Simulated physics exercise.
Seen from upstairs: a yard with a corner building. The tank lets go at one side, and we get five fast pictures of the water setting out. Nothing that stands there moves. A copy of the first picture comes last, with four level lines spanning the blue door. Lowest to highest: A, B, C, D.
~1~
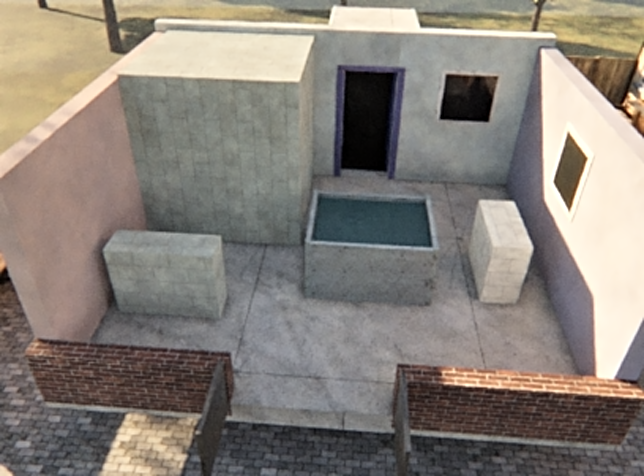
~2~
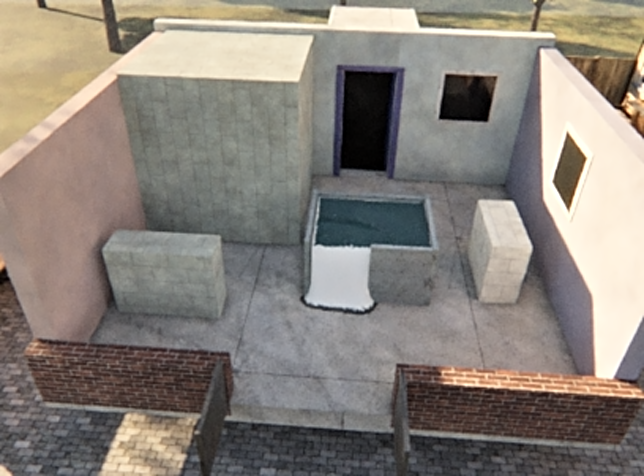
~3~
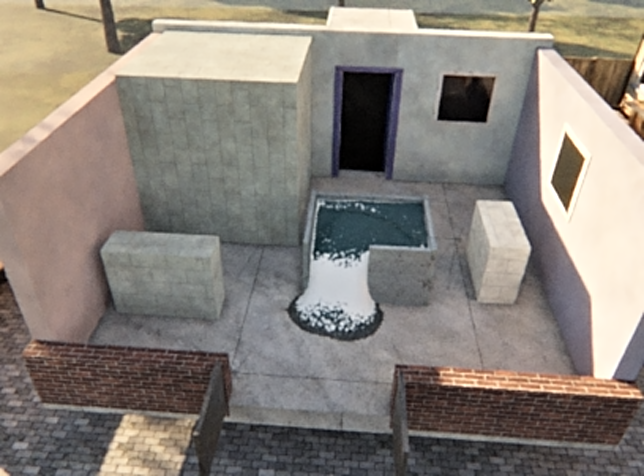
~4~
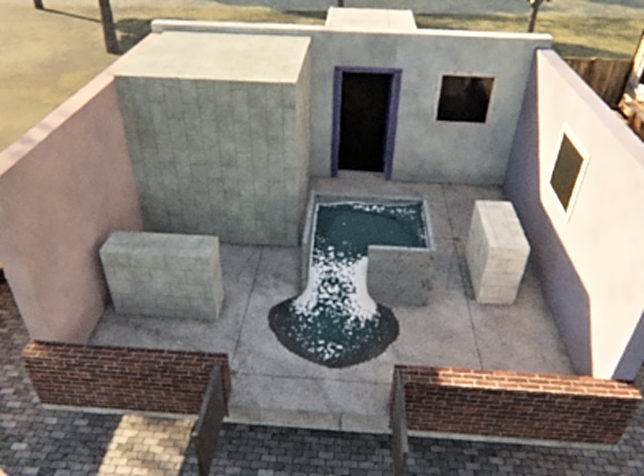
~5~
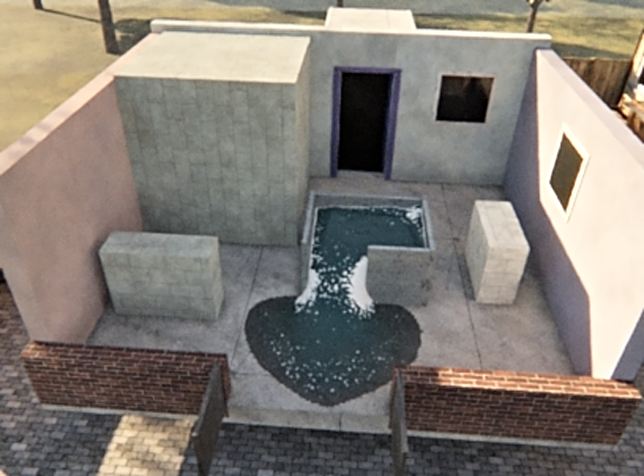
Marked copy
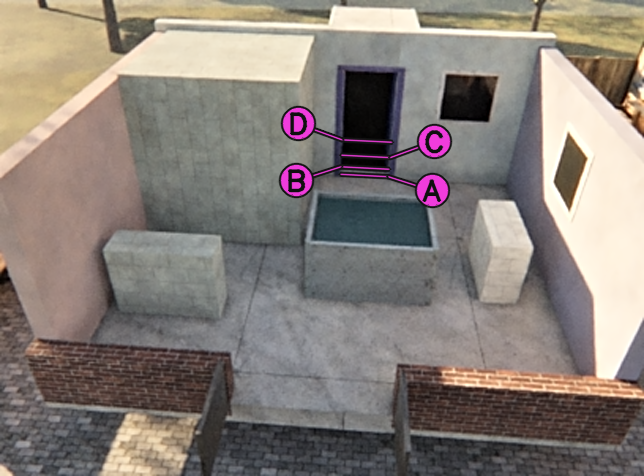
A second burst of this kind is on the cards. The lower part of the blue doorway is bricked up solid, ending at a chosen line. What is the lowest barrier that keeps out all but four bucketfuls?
Choose A.
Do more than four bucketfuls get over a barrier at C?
No, that is safe.
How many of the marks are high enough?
All of them.
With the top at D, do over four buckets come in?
No, not at all.
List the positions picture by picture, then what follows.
Water in the tank at rest, its middle at (371, 223); foot of the blue doorway at (364, 177); open gate at (313, 354), in the first picture.
In the second picture, 1 % of the ground under water, visible out to (370, 303).
In the third picture, 3 % of the ground under water, visible out to (359, 333).
In the fourth picture, 7 % of the ground under water, visible out to (391, 332).
In the fifth picture, 13 % of the ground under water, visible out to (255, 327).
In magenta, A at (364, 175); B at (365, 168); C at (365, 156); D at (366, 141); from the bottom up A, B, C, D.
With A, nothing gets over.
With B, nothing gets over.
With C, nothing gets over.
With D, nothing gets over.
